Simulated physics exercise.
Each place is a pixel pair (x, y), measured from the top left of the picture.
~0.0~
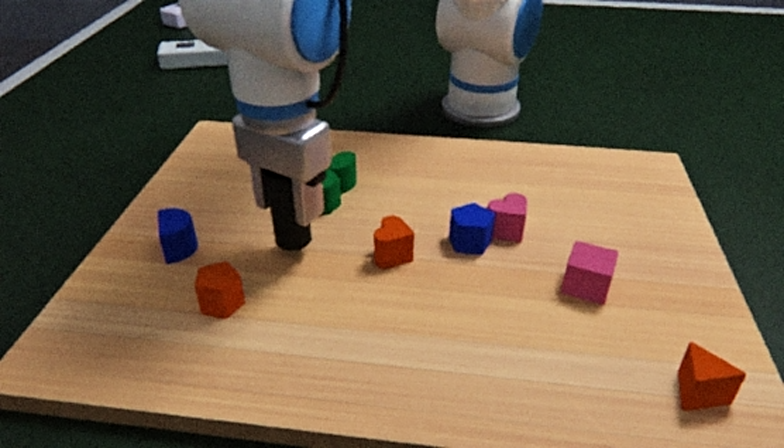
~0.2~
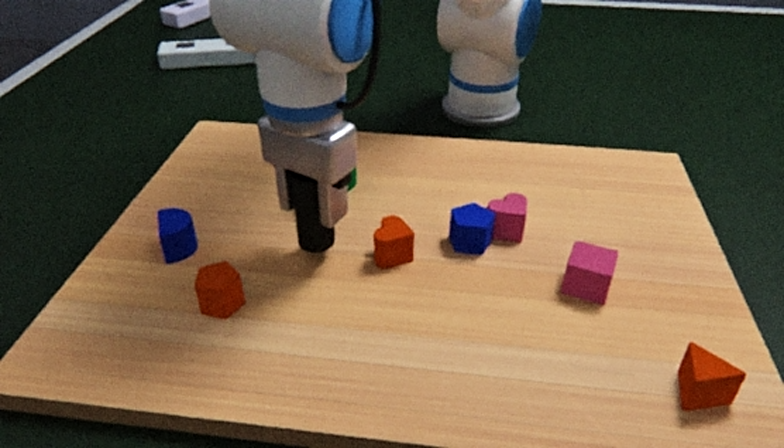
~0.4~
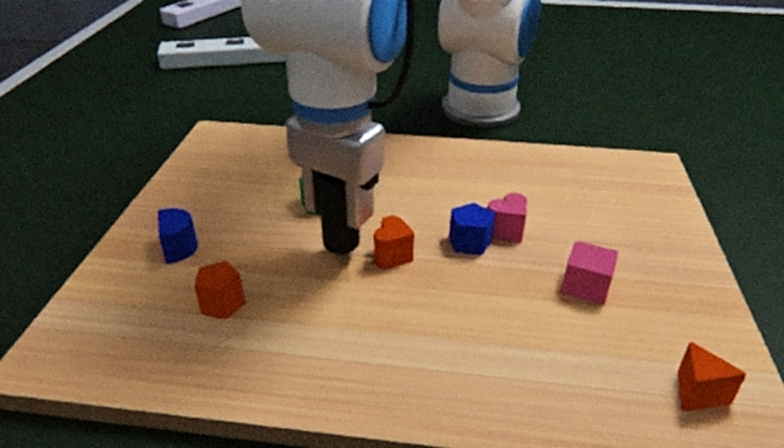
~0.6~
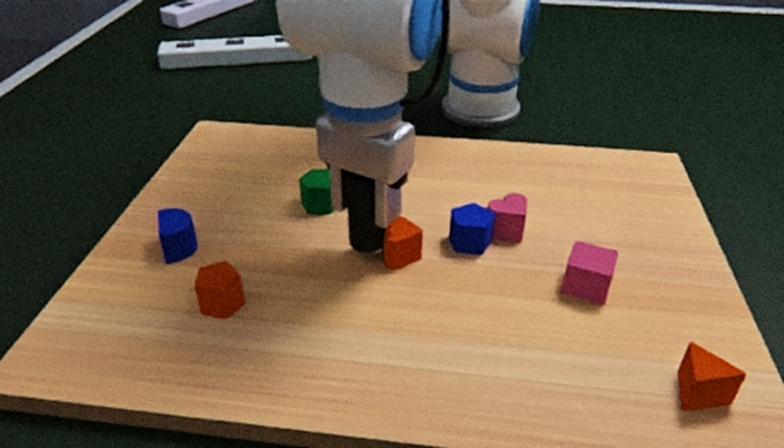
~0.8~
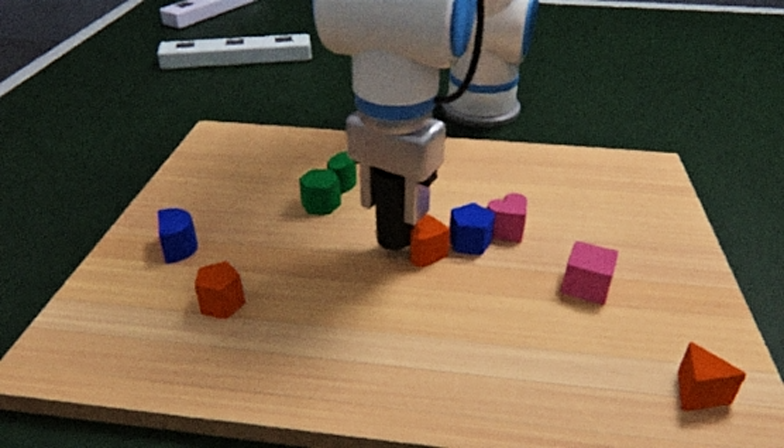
We see a robot arm with a dark pusher tip move right across a wooden board scattered with coloured blocks, reach the orange heart-shaped block, and push it a short way right, up beside the blue five-sided block.
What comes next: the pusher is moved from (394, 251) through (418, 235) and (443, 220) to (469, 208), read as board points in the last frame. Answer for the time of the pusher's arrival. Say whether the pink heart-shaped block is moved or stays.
If the pusher follows that path, the pink heart-shaped block stays in its place.
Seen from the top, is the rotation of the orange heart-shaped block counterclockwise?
No, it doesn't check out.
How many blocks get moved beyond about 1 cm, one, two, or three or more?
Just one will move.
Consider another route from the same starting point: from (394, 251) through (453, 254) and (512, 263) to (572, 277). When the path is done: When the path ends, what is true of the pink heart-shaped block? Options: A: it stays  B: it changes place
B.
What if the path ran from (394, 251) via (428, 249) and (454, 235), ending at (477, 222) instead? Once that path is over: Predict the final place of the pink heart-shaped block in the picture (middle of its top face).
Close to (524, 197).
On the path given first. One third of the way, pusher at (419, 222); orange heart-shaped block at (442, 222), turned 40° clockwise; blue five-sided block at (476, 215).
Two thirds of the way, pusher at (444, 208); orange heart-shaped block at (442, 222), turned 45° clockwise; blue five-sided block at (477, 215).
At the end, pusher at (470, 196); orange heart-shaped block at (442, 222), turned 45° clockwise; blue five-sided block at (477, 215); pink heart-shaped block in place.
